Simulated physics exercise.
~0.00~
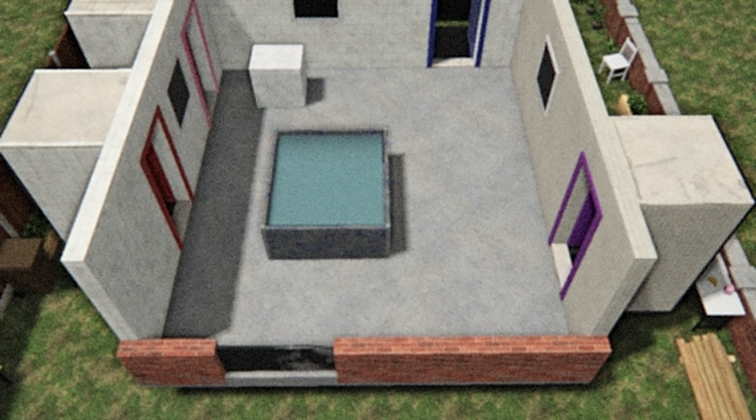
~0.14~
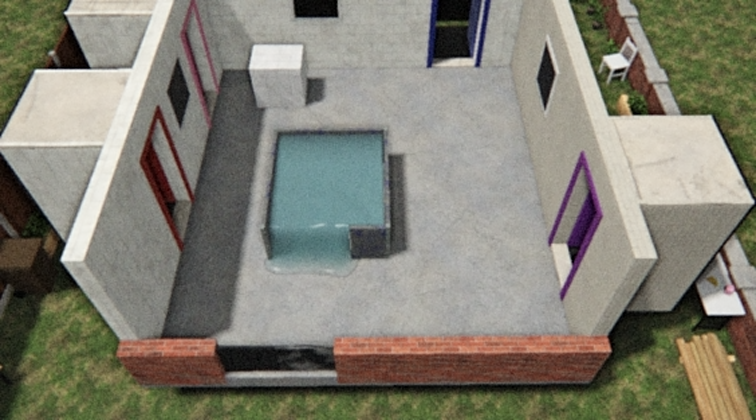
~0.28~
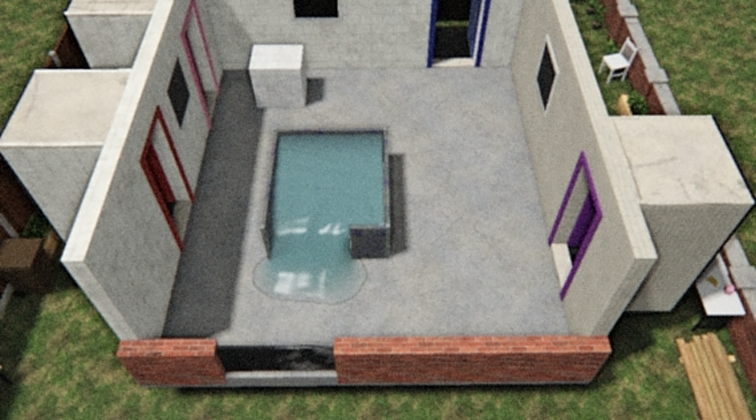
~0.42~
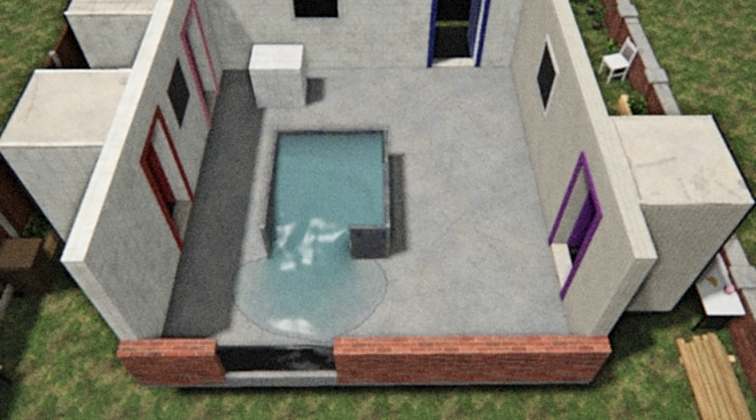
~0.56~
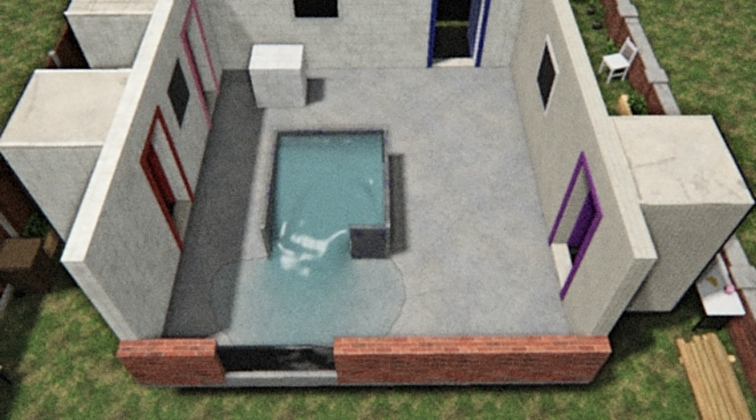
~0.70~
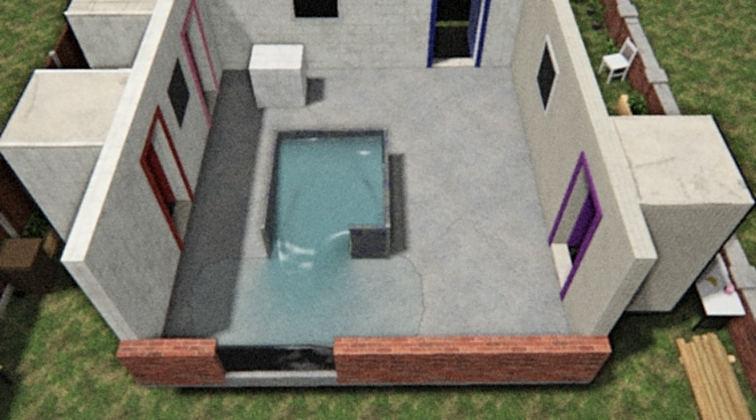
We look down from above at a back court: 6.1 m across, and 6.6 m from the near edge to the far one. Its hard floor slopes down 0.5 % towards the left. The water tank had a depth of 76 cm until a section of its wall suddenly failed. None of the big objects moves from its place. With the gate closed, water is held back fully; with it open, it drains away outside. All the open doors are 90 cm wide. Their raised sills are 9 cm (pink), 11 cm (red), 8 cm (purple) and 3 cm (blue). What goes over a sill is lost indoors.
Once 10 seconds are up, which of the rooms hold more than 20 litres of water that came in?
Pink door - more than 20 litres. Red door - 20 litres or less. Purple door - more than 20 litres. Blue door - more than 20 litres.
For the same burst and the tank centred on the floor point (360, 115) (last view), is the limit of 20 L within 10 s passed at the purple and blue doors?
Well, purple ends up beyond the mark and blue ends up beyond the mark.
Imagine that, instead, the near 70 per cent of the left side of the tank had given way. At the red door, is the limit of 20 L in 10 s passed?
Against the limit, red exceeds it.
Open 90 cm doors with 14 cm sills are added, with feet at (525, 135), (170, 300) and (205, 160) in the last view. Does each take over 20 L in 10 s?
Door 1: Lower; door 2: Higher; door 3: Lower.
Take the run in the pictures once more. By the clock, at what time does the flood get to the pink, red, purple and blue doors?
Door times: Pink 3.2 s / red 2.2 s / purple 2.4 s / blue 5.5 s.
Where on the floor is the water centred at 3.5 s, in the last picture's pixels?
At about (321, 257).
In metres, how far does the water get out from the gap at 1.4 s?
3.6 m.
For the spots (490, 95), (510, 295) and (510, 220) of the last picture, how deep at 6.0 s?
3, 9 and 7 cm.
After 1.4 s water covers 20 % of the floor and is deepest (59 cm) near (156, 362); pink door not reached, red door not reached, purple door not reached, blue door not reached.
After 2.2 s water covers 30 % of the floor and is deepest (50 cm) near (169, 362); pink door not reached, red door 6 cm at the sill, 0 L in, purple door not reached, blue door not reached.
After 3.5 s water covers 55 % of the floor and is deepest (28 cm) near (156, 362); pink door 4 cm at the sill, 0 L in, red door 10 cm at the sill, 0 L in, purple door 16 cm at the sill, 24 L in, blue door not reached.
After 6.0 s water covers 95 % of the floor and is deepest (22 cm) near (223, 73); pink door 8 cm at the sill, 4 L in, red door 8 cm at the sill, 0 L in, purple door 12 cm at the sill, 56 L in, blue door 10 cm at the sill, 4 L in.
After 10.0 s water covers 100 % of the floor and is deepest (12 cm) near (220, 84); pink door 11 cm at the sill, 44 L in, red door 5 cm at the sill, 0 L in, purple door 6 cm at the sill, 63 L in, blue door 11 cm at the sill, 125 L in.
